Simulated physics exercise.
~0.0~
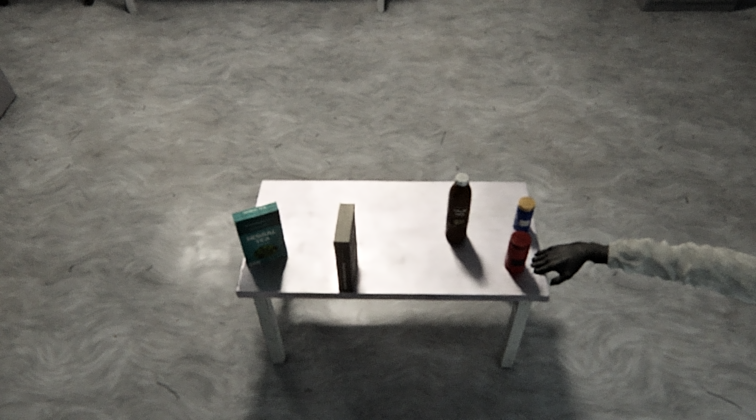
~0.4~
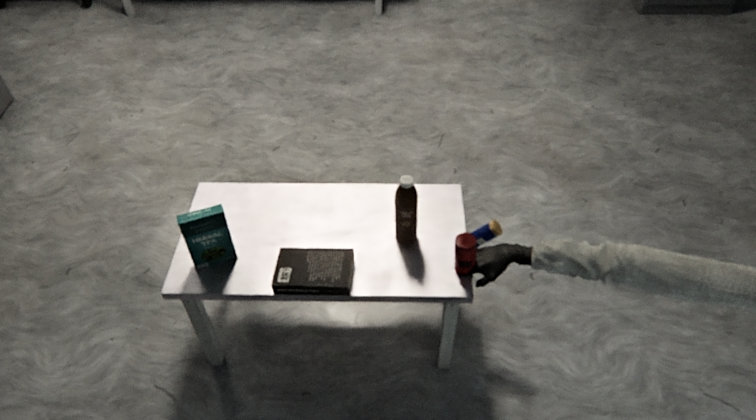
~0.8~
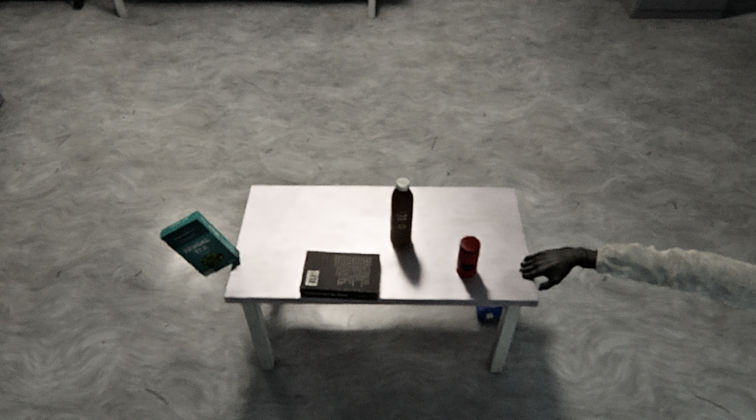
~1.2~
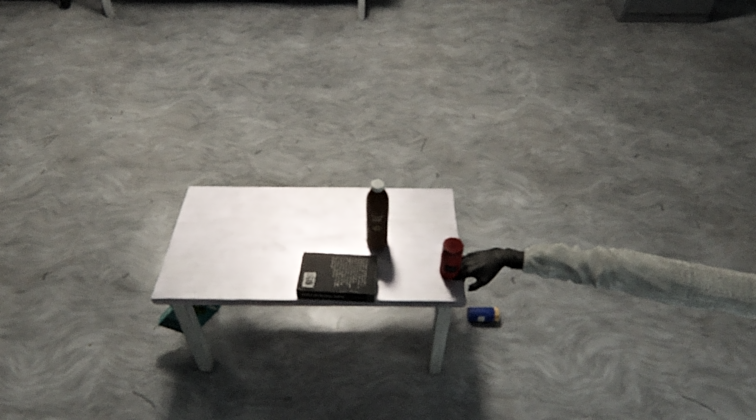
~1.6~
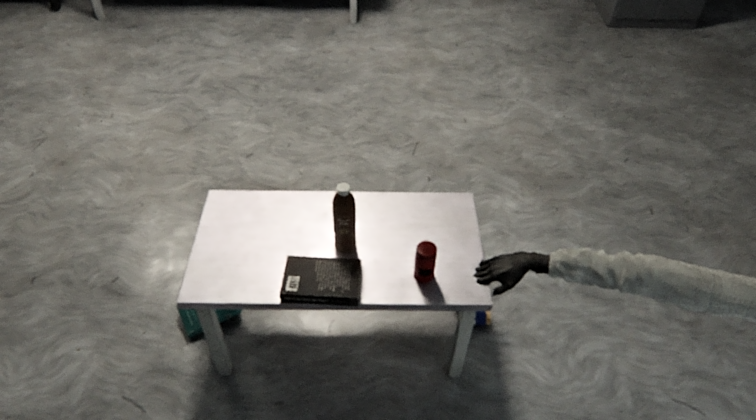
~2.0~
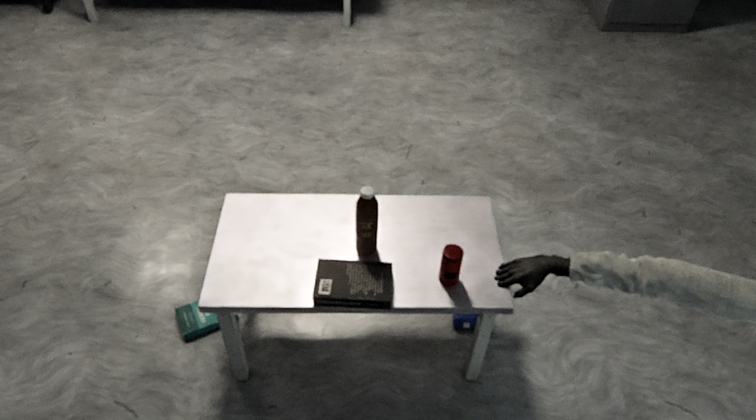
A white table jerked left and right beside a gloved hand, toppling a dark book flat and sending a blue container off the right side, then a green packet off the left, while the brown bottle and red jar stayed standing on top.
